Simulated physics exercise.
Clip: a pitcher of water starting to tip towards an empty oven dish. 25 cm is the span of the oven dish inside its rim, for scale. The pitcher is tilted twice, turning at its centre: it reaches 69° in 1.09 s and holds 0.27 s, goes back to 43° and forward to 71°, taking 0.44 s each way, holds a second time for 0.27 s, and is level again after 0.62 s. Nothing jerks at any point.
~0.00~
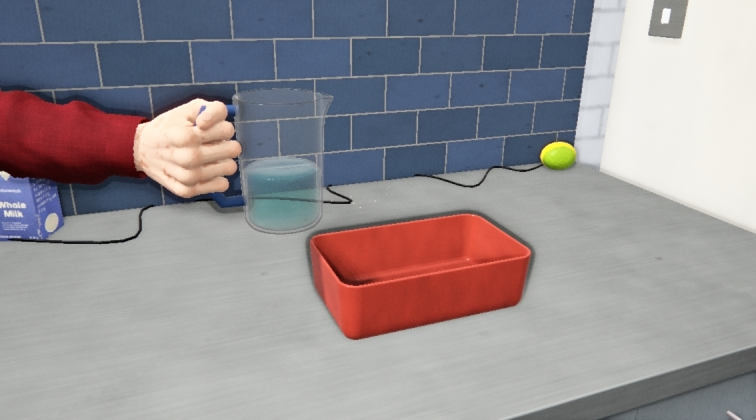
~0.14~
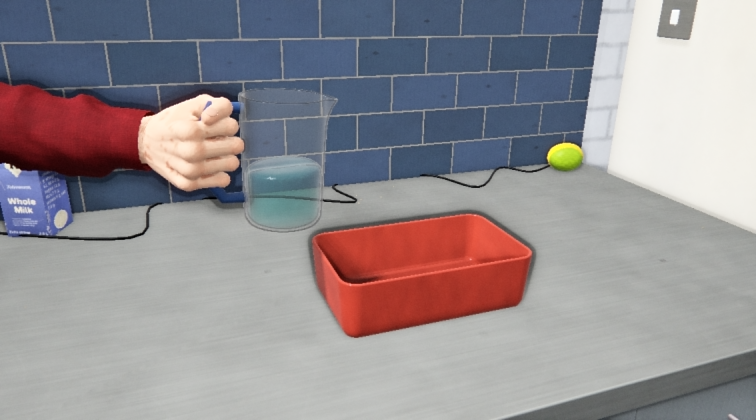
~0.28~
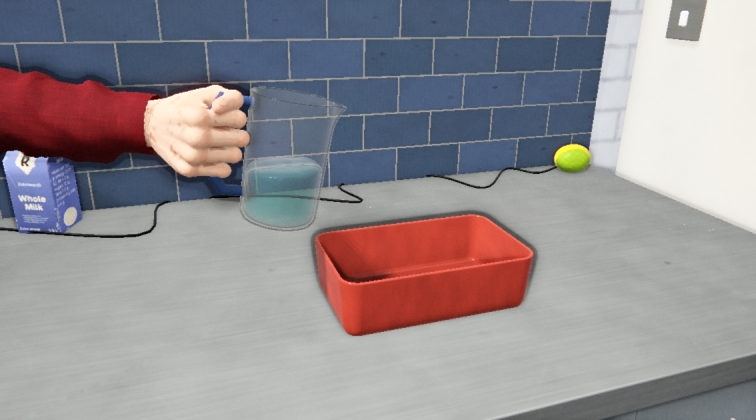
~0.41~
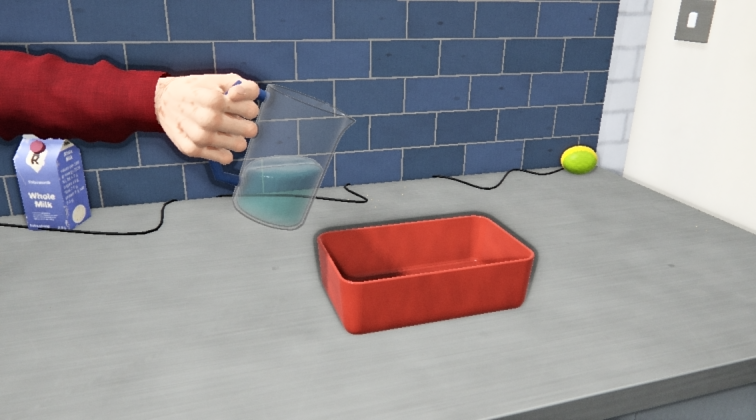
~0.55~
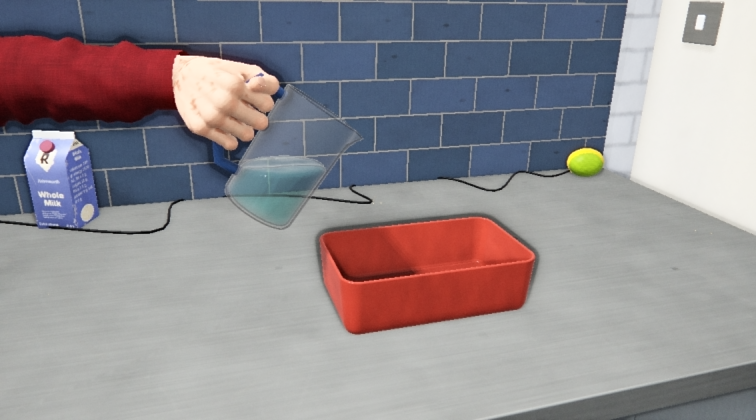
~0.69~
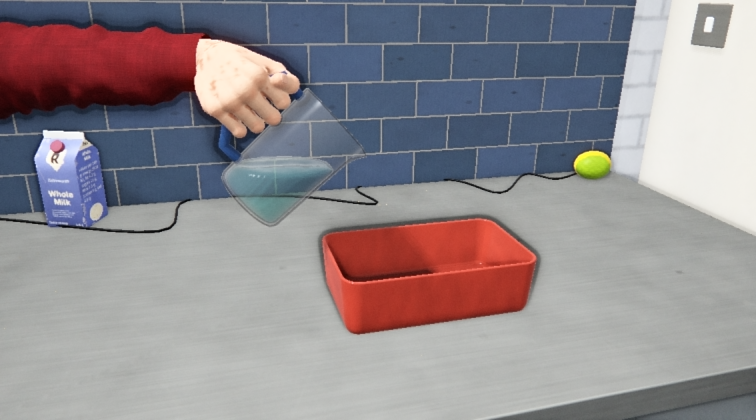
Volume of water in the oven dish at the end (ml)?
Roughly 120 ml of water ends up in the oven dish.
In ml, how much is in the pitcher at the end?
About 220 ml.
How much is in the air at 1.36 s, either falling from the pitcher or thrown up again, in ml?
20 ml.
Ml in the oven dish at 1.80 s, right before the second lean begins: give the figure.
I'd put it at around 80 ml.
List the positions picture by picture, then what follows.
Tilt 0°; pouring edge (332, 95); surface from (243, 170) to (317, 163); the oven dish's rim runs from (324, 262) to (503, 234), in the first frame.
Tilt 3°; pouring edge (337, 98); surface from (245, 170) to (319, 162), in the second frame.
Tilt 10°; pouring edge (346, 106); surface from (247, 168) to (320, 162), in the third frame.
Tilt 22°; pouring edge (355, 119); surface from (245, 168) to (320, 162), in the fourth frame.
Tilt 35°; pouring edge (363, 137); surface from (234, 174) to (326, 163), in the fifth frame.
Tilt 49°; pouring edge (366, 155); surface from (228, 166) to (333, 164), in the sixth frame.
After 1.36 s the tilt is 69° and the oven dish has 45 ml, the pitcher 285 ml, and 0 ml is on the work surface.
After 1.80 s the tilt is 43° and the oven dish has 75 ml, the pitcher 270 ml, and 5 ml is on the work surface.
After 2.51 s the tilt is 71° and the oven dish has 90 ml, the pitcher 240 ml, and 5 ml is on the work surface.
After 2.95 s the tilt is 13° and the oven dish has 120 ml, the pitcher 225 ml, and 5 ml is on the work surface.
In the end the oven dish has 120 ml, the pitcher 225 ml, and 5 ml is on the work surface.
